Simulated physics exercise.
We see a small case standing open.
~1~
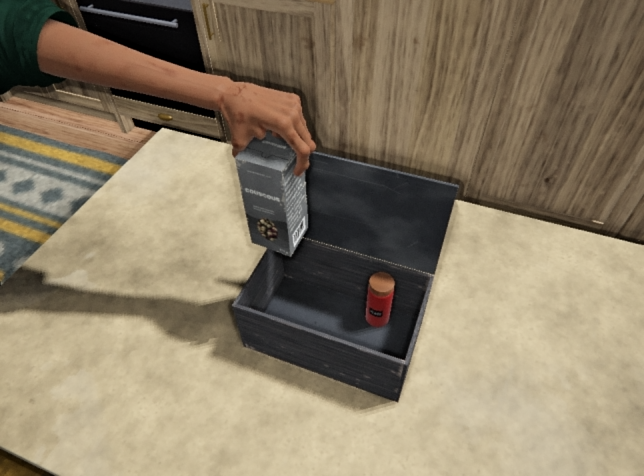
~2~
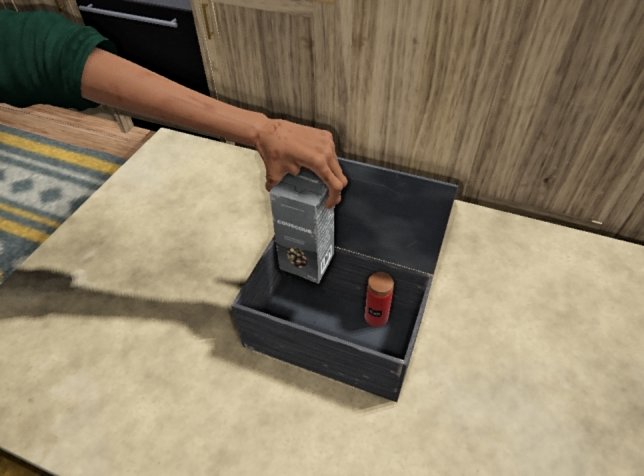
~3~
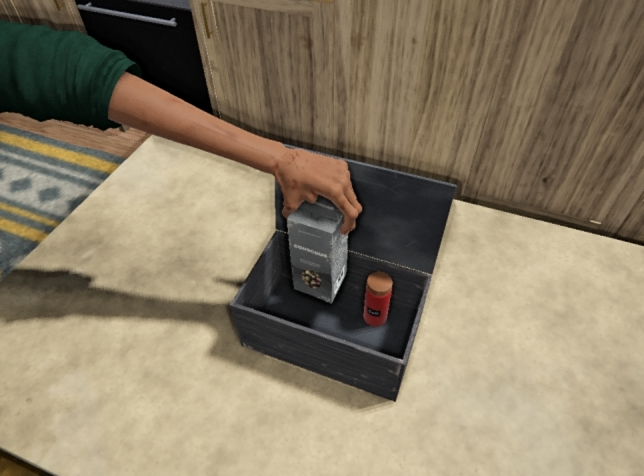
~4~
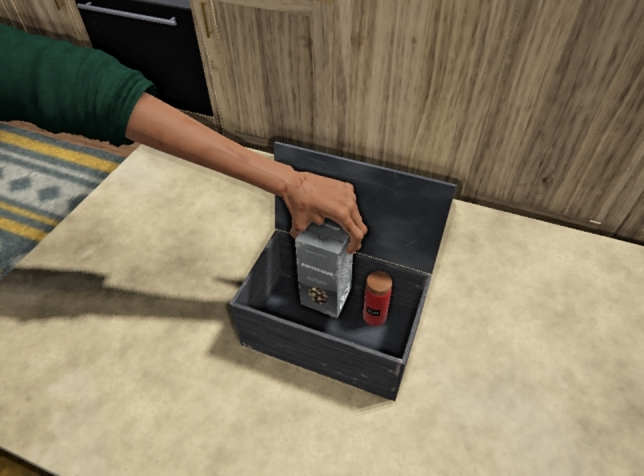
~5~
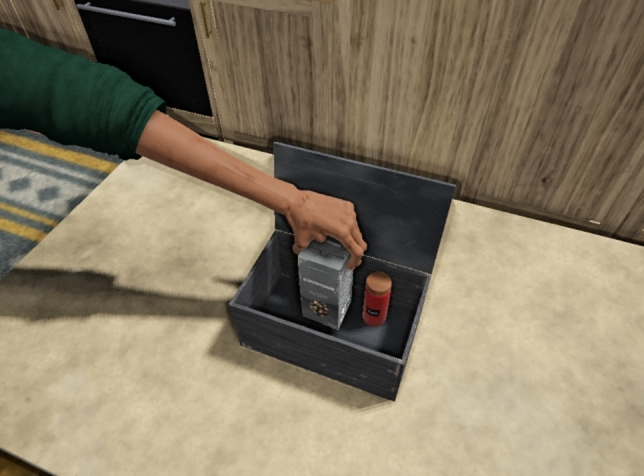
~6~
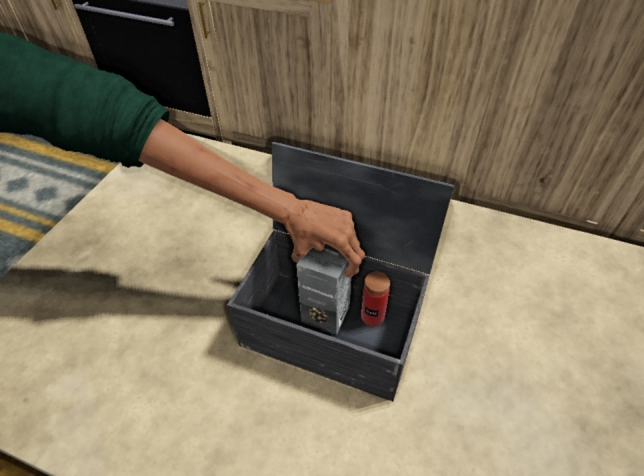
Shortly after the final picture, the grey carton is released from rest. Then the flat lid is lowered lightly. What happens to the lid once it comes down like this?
The lid stops partway.
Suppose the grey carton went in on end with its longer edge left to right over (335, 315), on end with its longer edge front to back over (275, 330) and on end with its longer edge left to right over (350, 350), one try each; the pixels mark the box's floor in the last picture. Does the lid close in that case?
The lid stays up the first time, stays up the second time and stays up the third time.
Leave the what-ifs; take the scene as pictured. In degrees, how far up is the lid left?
Lid angle from rim - close to 60°.
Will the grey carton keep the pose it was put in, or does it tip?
It stays as it was set.
Then, 1.10 s past the last view, lid starting down.
Then, 1.50 s past the last view, lid 65° above the rim.
Finally, lid 61° above the rim; both still in place. Final places as the last picture's camera would see them, grey carton near (325, 288).
